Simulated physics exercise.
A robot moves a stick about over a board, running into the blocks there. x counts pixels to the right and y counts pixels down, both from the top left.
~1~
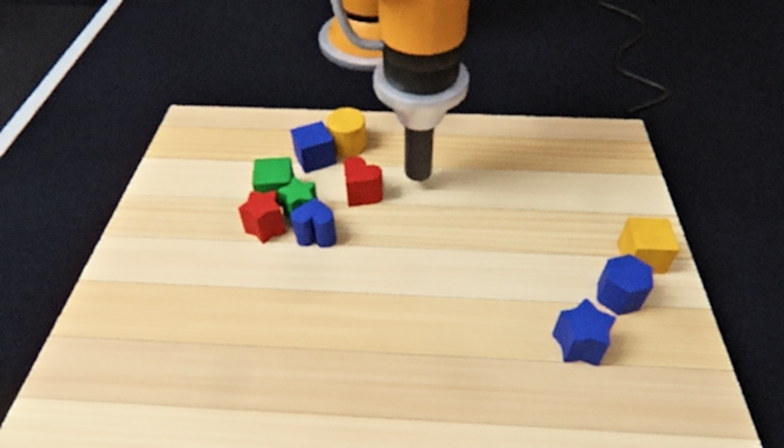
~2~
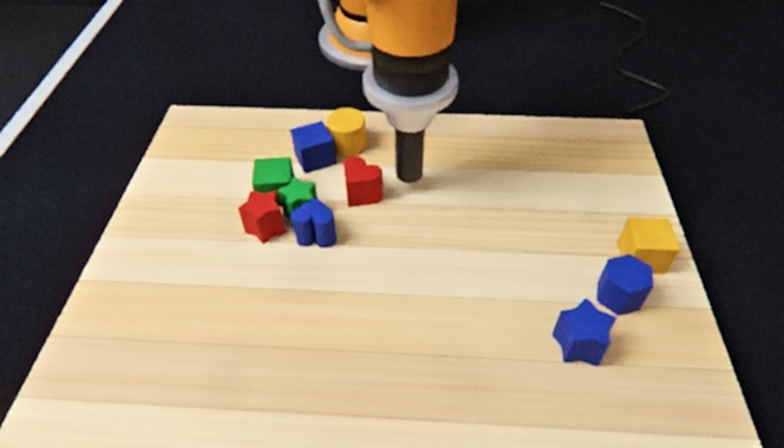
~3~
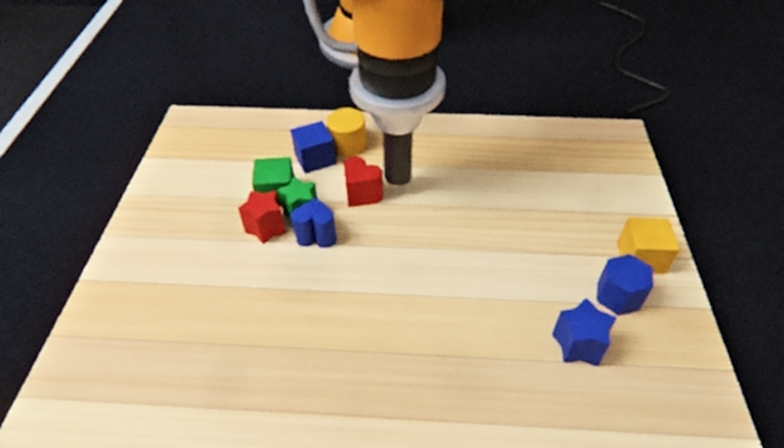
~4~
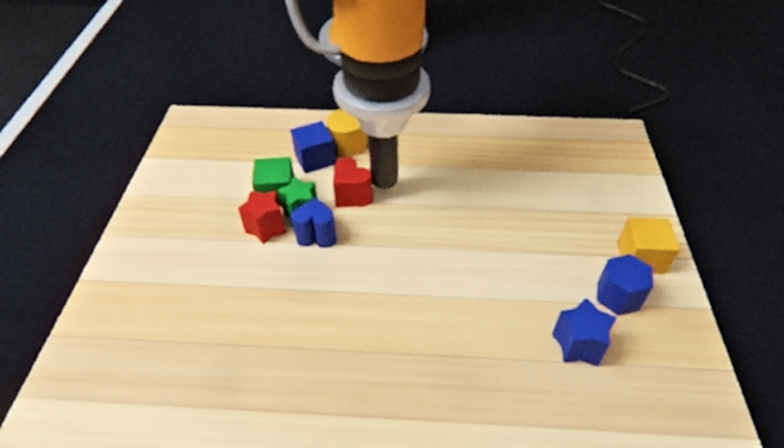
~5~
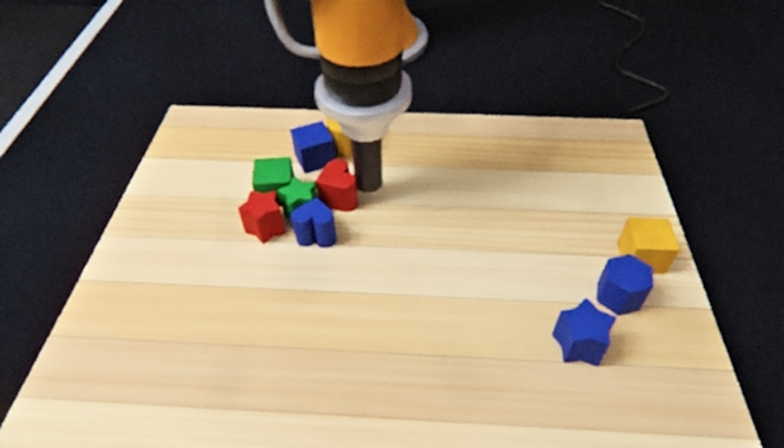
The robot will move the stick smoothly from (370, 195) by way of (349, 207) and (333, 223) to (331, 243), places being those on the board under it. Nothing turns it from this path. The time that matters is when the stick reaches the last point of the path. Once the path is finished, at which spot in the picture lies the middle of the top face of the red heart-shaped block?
Near (308, 183).
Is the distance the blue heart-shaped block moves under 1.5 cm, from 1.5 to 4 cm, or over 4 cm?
It ends 1.5 to 4 cm from its spot.
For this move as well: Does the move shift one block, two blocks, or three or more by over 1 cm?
I'd say three or more blocks get shifted by more than about 1 cm.
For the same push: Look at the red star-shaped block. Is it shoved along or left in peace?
The red star-shaped block will not stay where it is.
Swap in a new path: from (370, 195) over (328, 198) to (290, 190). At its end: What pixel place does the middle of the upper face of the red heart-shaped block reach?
The middle of its top is at (259, 175).
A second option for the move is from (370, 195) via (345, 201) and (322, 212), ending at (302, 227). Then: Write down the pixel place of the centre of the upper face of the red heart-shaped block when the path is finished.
The middle of its top is at (269, 199).
The first path, step by step. Halfway along, stick (337, 204); red star-shaped block (245, 207); green star-shaped block (278, 198), turned 25° clockwise; red heart-shaped block (310, 182), turned 45° clockwise.
At the end, stick (330, 232); red star-shaped block (241, 208); green star-shaped block (274, 198), turned 25° clockwise; blue heart-shaped block (299, 230), turned 20° clockwise; red heart-shaped block (308, 183), turned 55° clockwise.
